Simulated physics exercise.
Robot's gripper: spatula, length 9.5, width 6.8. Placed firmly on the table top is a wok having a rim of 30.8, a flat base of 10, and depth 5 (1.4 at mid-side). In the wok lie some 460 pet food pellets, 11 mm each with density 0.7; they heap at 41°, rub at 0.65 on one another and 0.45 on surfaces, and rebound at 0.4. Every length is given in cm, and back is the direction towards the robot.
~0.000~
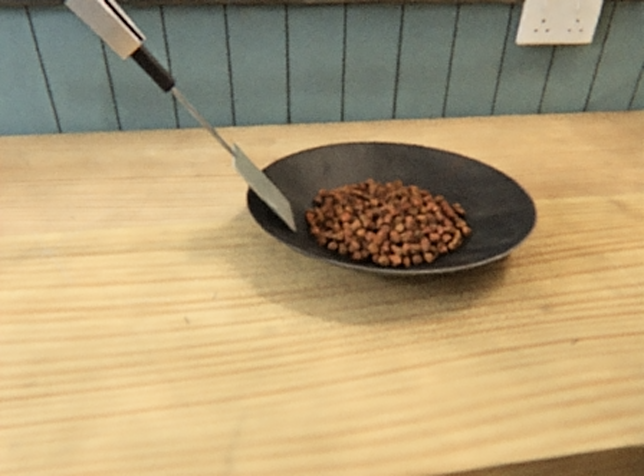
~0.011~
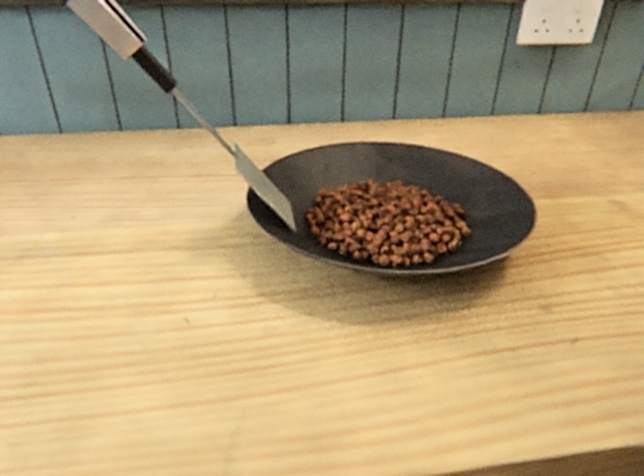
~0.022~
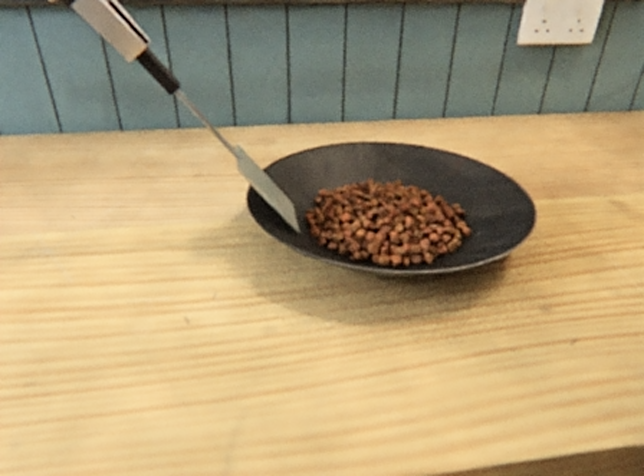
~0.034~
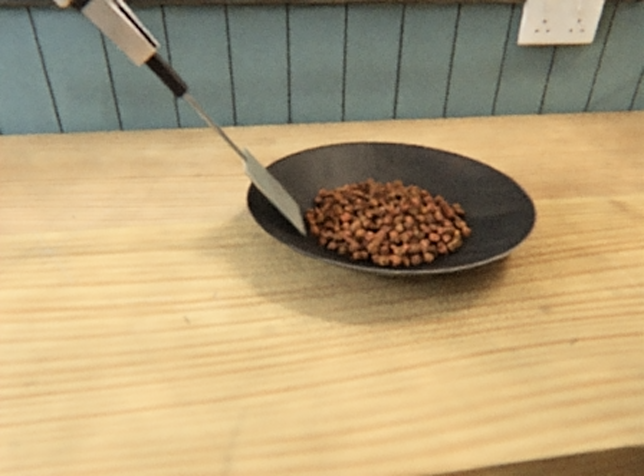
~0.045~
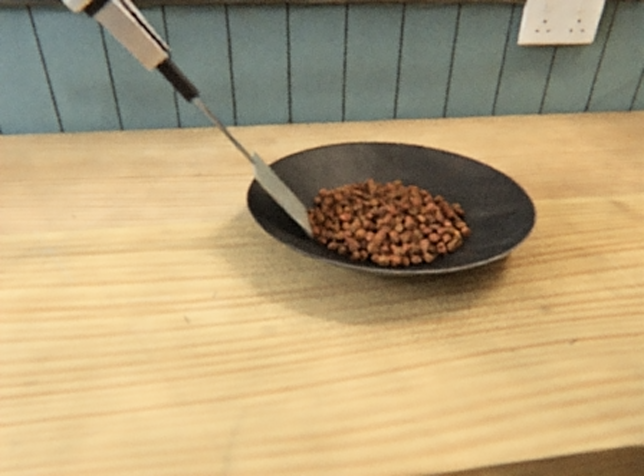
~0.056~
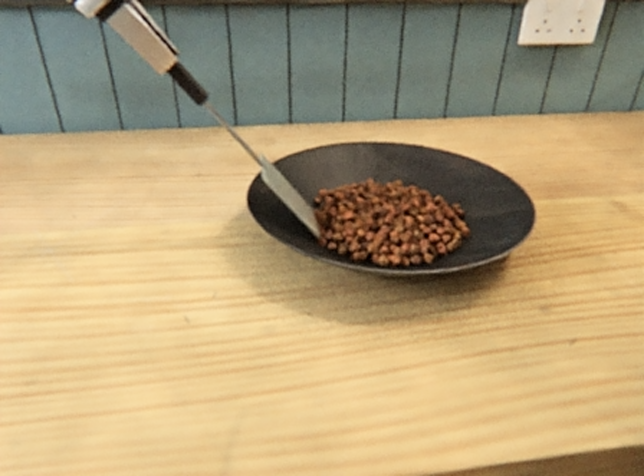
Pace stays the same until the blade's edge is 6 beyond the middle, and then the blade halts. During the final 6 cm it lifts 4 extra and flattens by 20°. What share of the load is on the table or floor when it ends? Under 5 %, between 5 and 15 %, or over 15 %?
Under 5 %.
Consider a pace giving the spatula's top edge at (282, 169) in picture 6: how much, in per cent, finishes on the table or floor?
Near 10 in a hundred.
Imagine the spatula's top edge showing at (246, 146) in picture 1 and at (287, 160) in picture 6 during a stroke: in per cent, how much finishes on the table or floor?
Around 10 per cent finishes on the table or floor.
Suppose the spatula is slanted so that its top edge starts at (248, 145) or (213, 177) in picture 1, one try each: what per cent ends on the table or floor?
I'd say near 0 per cent for the first and near 0 per cent for the second.
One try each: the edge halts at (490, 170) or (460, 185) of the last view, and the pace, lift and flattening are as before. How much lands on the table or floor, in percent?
First try about 25 percent, second about 5 percent.
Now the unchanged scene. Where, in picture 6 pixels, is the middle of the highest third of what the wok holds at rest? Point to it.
Look near (472, 199).
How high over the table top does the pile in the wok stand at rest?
Height at the end: Around 6.0 cm.
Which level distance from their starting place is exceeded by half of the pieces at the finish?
It comes to some 5 cm.
After 0.12 s, sloping 53°, highest piece 5 above the table; 460 in the wok.
After 0.19 s, sloping 46°, highest piece 5 above the table; 460 in the wok.
After 0.42 s, sloping 33°, highest piece 6 above the table; 457 in the wok, 3 on the blade or in flight.
After 1.47 s, sloping 33°, highest piece 6 above the table; 457 in the wok, 3 on the table or floor.
At rest, 457 in the wok, 3 on the table or floor. That is 1 % on the table or floor.
